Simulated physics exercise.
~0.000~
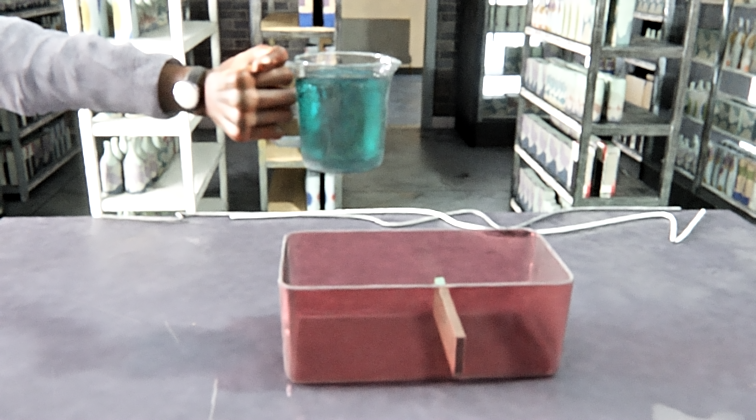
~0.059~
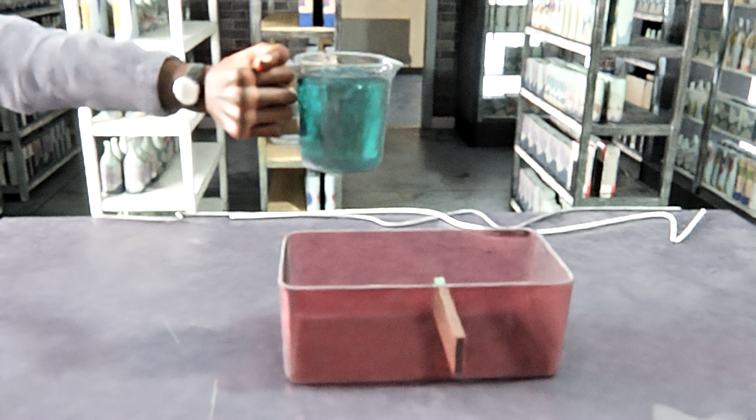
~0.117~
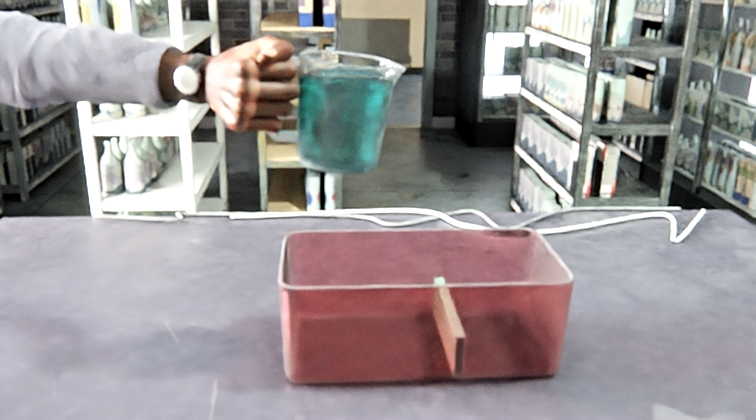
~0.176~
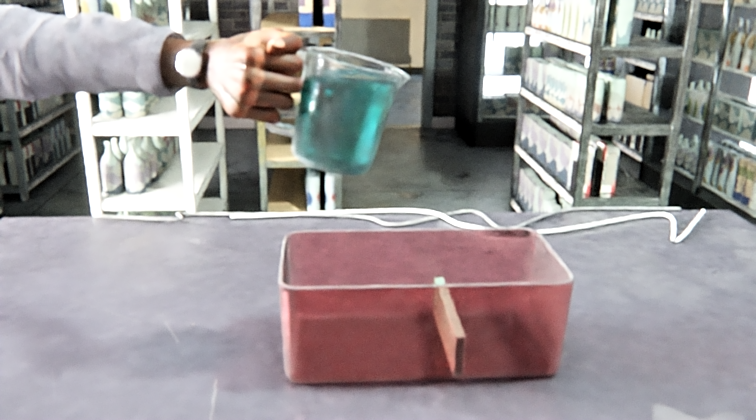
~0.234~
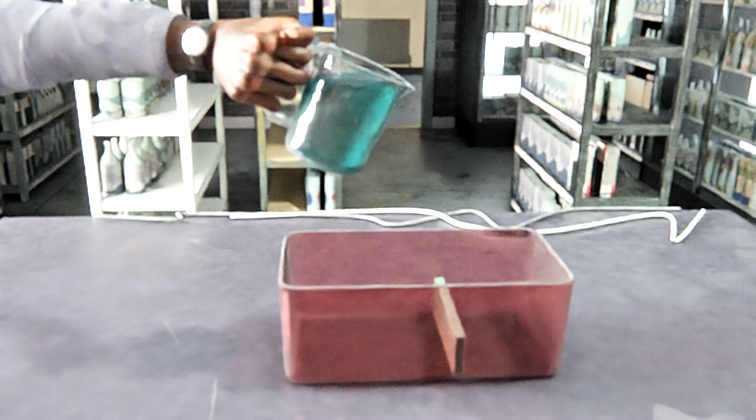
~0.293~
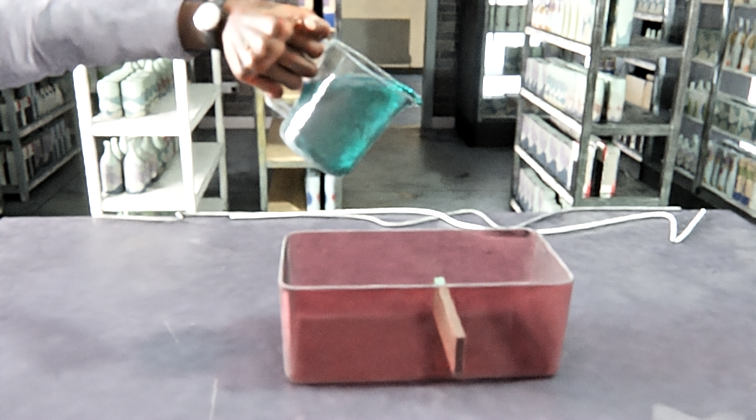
A hand held a clear jug of blue-green water above a reddish, see-through basin with a divider on a grey table, then steadily tilted it to the right until the water reached its lip.
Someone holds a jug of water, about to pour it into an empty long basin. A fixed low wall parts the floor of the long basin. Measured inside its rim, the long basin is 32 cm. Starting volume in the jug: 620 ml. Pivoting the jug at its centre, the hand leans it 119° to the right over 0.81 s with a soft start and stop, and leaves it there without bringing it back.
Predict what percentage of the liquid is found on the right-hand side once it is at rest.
About 52 % is on the right.
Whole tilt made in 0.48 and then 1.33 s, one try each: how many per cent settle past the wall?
25 and 70 %.
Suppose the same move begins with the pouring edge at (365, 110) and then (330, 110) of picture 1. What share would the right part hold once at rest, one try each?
I'd say 5 percent on the first go, 5 percent on the next.
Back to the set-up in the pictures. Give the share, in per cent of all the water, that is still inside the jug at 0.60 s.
Fraction remaining: Approx. 48 per cent.
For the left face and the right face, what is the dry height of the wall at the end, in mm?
About 42 mm on the left, about 34 mm on the right.
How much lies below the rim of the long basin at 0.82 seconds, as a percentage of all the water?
About 84 per cent.
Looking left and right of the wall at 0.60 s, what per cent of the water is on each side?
I'd say some 1 in a hundred on the left and 18 on the right.
By 0.60 s the tilt is 100° and 49 per cent is still to pour, 1 is left of the wall and 19 right of it.
By 0.82 s the tilt is 119° and 5 per cent is still to pour, 31 is left of the wall and 53 right of it.
By 1.06 s the tilt is 119° and 0 per cent is still to pour, 46 is left of the wall and 52 right of it.
By 1.31 s the tilt is 119° and 0 per cent is still to pour, 46 is left of the wall and 52 right of it.
At rest 46 per cent lies left of the wall, 52 right of it and 2 outside.
